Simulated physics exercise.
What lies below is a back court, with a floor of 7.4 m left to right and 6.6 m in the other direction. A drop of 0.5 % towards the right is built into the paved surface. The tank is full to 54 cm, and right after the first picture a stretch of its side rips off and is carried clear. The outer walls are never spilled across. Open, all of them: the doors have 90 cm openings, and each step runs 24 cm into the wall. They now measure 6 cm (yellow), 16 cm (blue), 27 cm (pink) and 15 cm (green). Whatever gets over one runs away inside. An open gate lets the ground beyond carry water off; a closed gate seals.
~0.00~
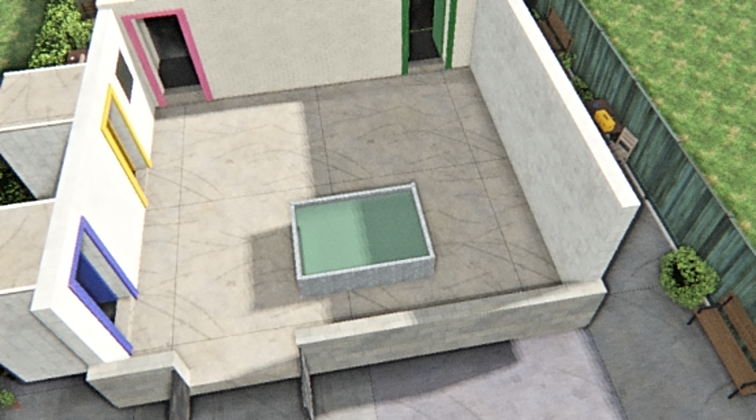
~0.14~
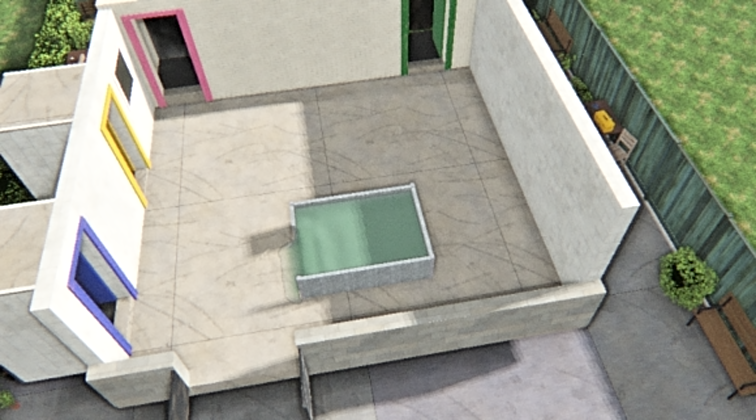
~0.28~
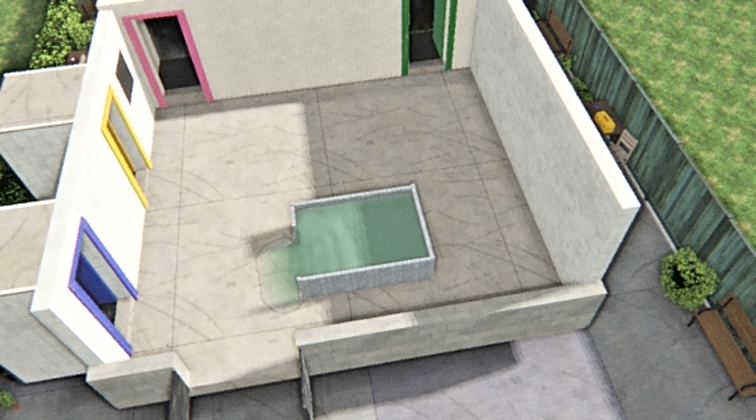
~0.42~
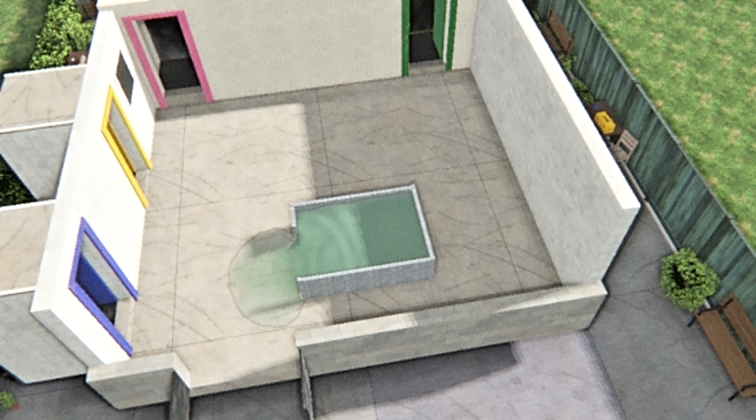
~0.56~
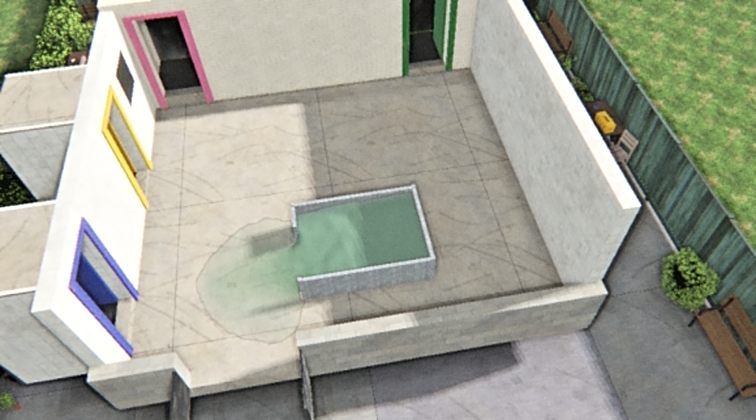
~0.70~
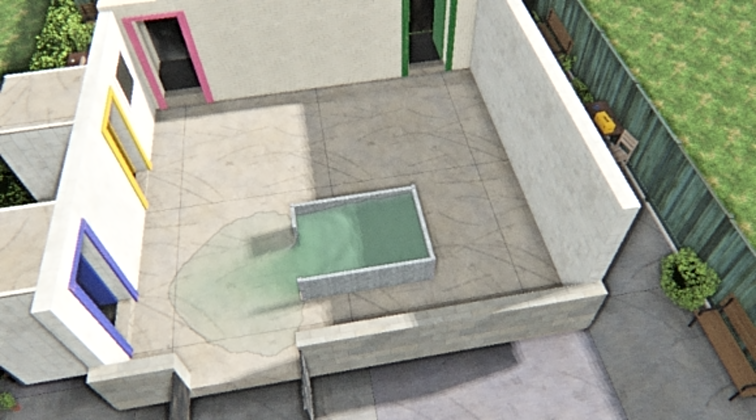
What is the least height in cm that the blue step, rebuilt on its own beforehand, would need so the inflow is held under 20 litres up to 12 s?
Around 19 cm would be enough.
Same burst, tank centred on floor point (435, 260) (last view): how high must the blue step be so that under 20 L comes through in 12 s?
You'd need some 15 cm.
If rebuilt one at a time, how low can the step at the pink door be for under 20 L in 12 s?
The pink one would have to be about 8.0 cm high.
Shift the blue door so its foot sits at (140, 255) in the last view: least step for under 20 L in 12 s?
Roughly 14.5 cm.
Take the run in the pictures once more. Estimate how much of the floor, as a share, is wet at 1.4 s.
Some 20 per cent of it.
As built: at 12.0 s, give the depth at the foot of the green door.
You'd measure close to 3.0 cm there.
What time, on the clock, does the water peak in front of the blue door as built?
It peaks at about 2.6 s.
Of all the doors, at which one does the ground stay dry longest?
Green.
After 1.4 s water covers 20 % of the floor, deepest (28 cm) near (291, 280); 23 cm at the blue door, 1 litre in over its 16 cm step.
After 3.0 s water covers 25 % of the floor, deepest (22 cm) near (134, 324); 22 cm at the blue door, 35 litres in over its 16 cm step.
After 12.0 s water covers 75 % of the floor, deepest (7 cm) near (467, 81); 4 cm at the blue door, 46 litres in over its 16 cm step.
At the blue door as built, the water arrived by 1.0 s and peaked near 26 cm at 2.6 s.
With a step of 16.5 cm, 41 litres would have come in within the 12 s; with 22 cm, 5 litres. So under 20 litres takes about 19 cm.
